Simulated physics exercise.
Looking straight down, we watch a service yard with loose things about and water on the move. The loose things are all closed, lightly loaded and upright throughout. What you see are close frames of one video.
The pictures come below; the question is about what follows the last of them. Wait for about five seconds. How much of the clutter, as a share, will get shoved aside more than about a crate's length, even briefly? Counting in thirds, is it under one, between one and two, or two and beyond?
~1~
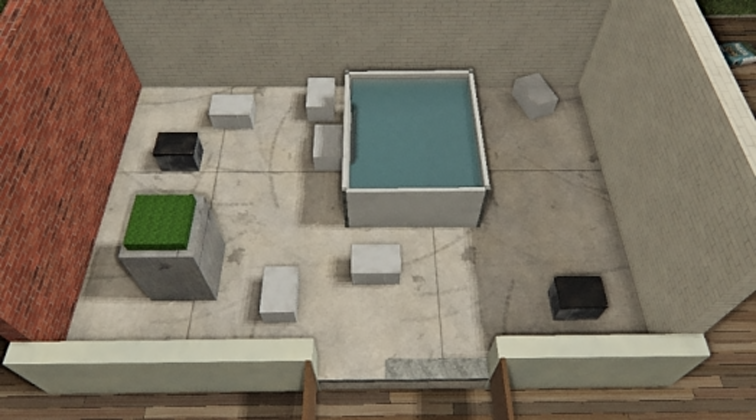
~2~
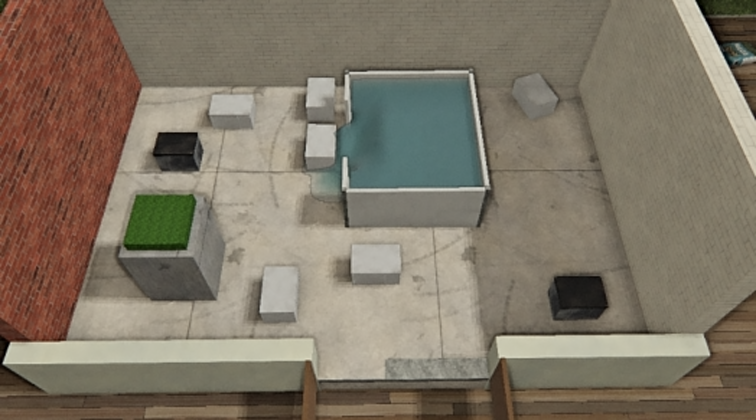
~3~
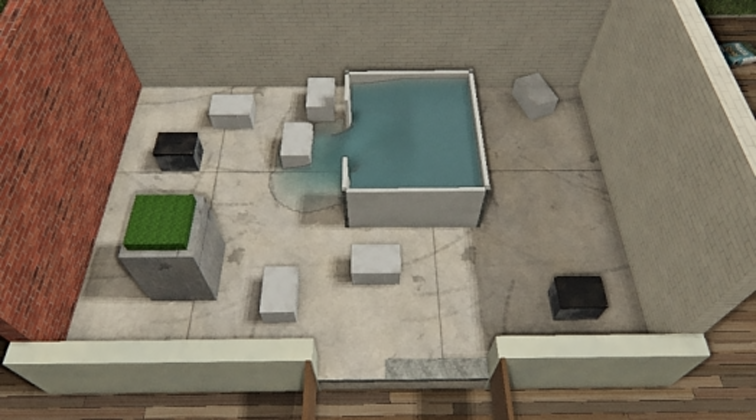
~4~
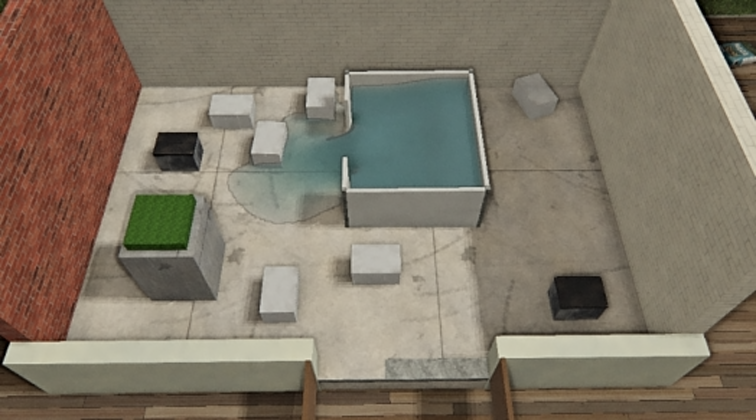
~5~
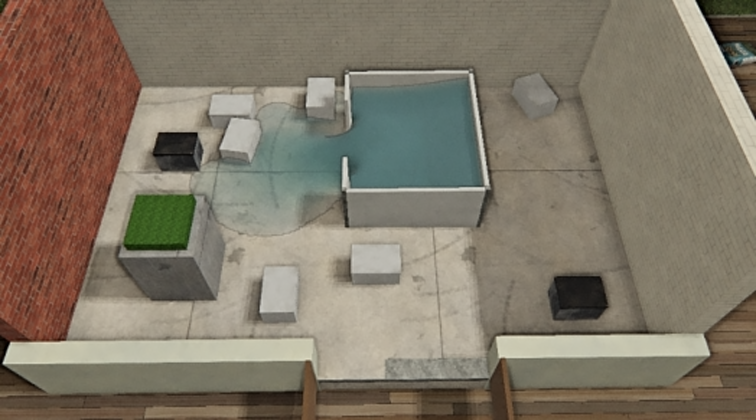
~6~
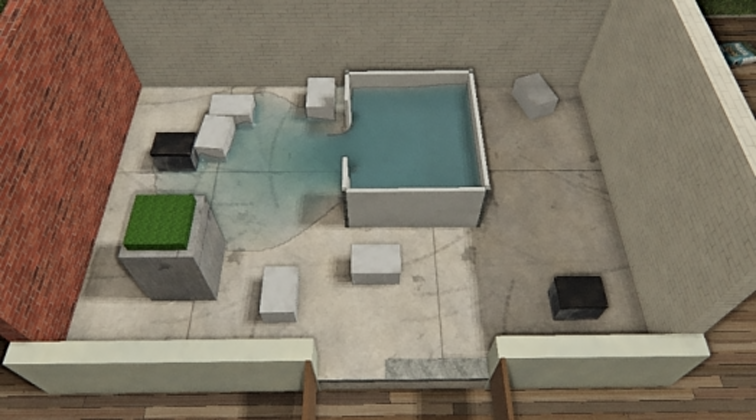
Counting the far movers, it's in the middle - a third to two thirds.
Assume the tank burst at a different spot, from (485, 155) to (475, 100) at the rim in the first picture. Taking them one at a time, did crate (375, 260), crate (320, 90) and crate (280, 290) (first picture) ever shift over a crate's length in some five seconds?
Well, in order they come out as under that mark, beyond that mark and under that mark.
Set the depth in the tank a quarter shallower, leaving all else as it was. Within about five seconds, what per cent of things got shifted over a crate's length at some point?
Roughly 40 per cent of them.
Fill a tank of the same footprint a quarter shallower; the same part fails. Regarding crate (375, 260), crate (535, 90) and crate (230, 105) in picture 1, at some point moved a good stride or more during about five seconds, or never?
Taking them as listed, the first stopped before it, the second stopped before it and the third reached the mark.
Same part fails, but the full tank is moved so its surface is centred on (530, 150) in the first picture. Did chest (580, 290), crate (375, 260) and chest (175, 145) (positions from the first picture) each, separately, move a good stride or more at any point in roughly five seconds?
First never got that far, then never got that far, then got that far.
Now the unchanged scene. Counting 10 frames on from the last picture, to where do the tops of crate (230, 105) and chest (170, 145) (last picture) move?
(149, 75) and (128, 138), about.
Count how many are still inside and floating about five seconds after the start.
Tally: 3.
A moment on, 1 of 8 are well off their spots; 0 afloat.
Next, 3 of 8 are well off their spots; 3 afloat.
Later, 2 of 8 are well off their spots; 3 afloat.
In the end, 4 of 8 are well off their spots, and 4 have been at some point; 3 afloat.
